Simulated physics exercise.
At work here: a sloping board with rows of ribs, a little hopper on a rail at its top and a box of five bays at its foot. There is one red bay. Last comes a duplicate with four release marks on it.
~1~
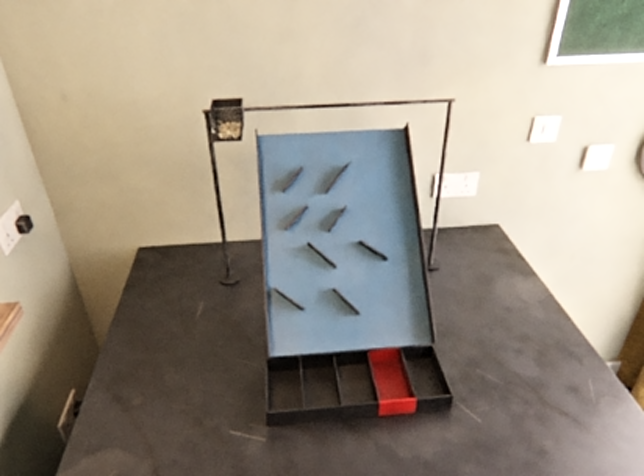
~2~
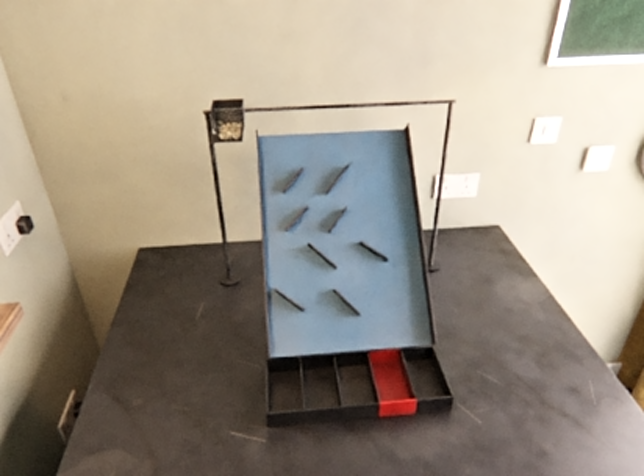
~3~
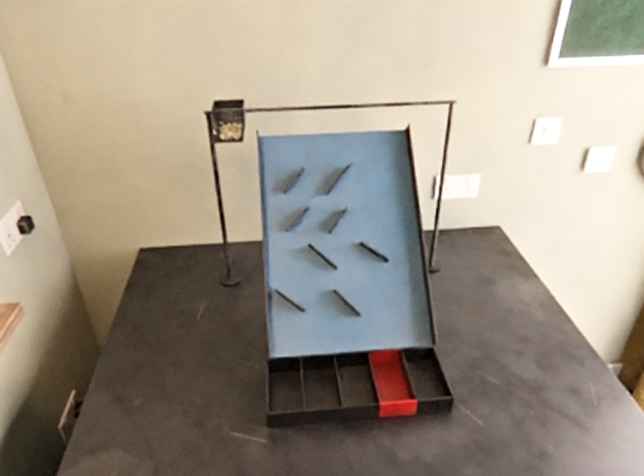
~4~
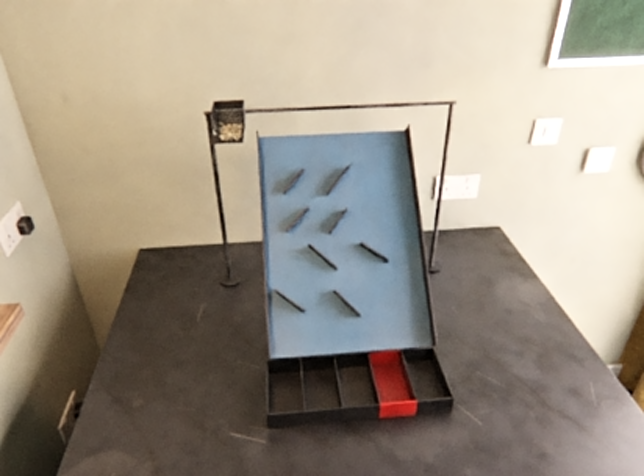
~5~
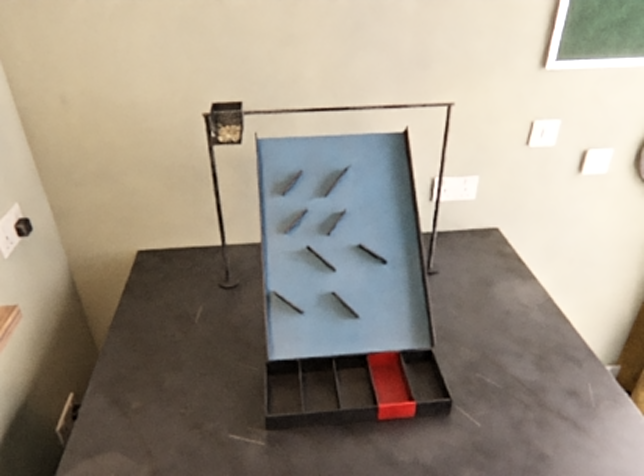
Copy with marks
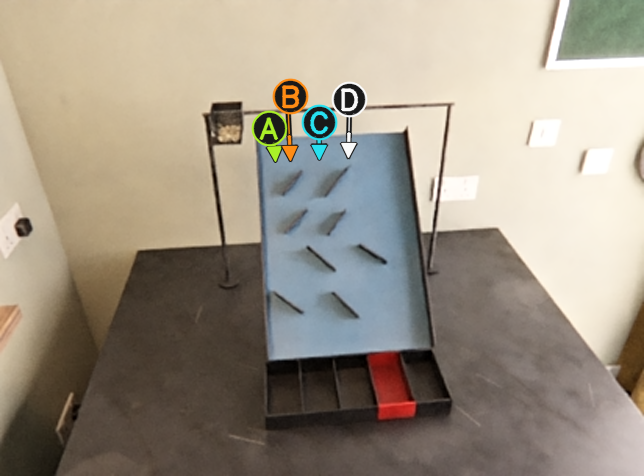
A blue sloping board with angled ribs stands motionless on a dark table, a small hopper at its upper left.
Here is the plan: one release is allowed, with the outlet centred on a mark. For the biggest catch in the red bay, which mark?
The best mark is C.
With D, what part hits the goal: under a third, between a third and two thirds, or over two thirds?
Under a third.
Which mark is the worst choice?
That is mark A.
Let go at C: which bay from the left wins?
The fourth.
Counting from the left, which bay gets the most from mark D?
The fifth.
On the marked copy, mark A meets the board at (275, 156); mark B meets the board at (290, 155); mark C meets the board at (319, 154); mark D meets the board at (348, 152).
Choosing A, a stray few in the red bay, nearly all in other bays.
Choosing B, a small part in the red bay, most in other bays.
Choosing C, about two thirds in the red bay, about a third in other bays.
Choosing D, about a quarter in the red bay, most in other bays.
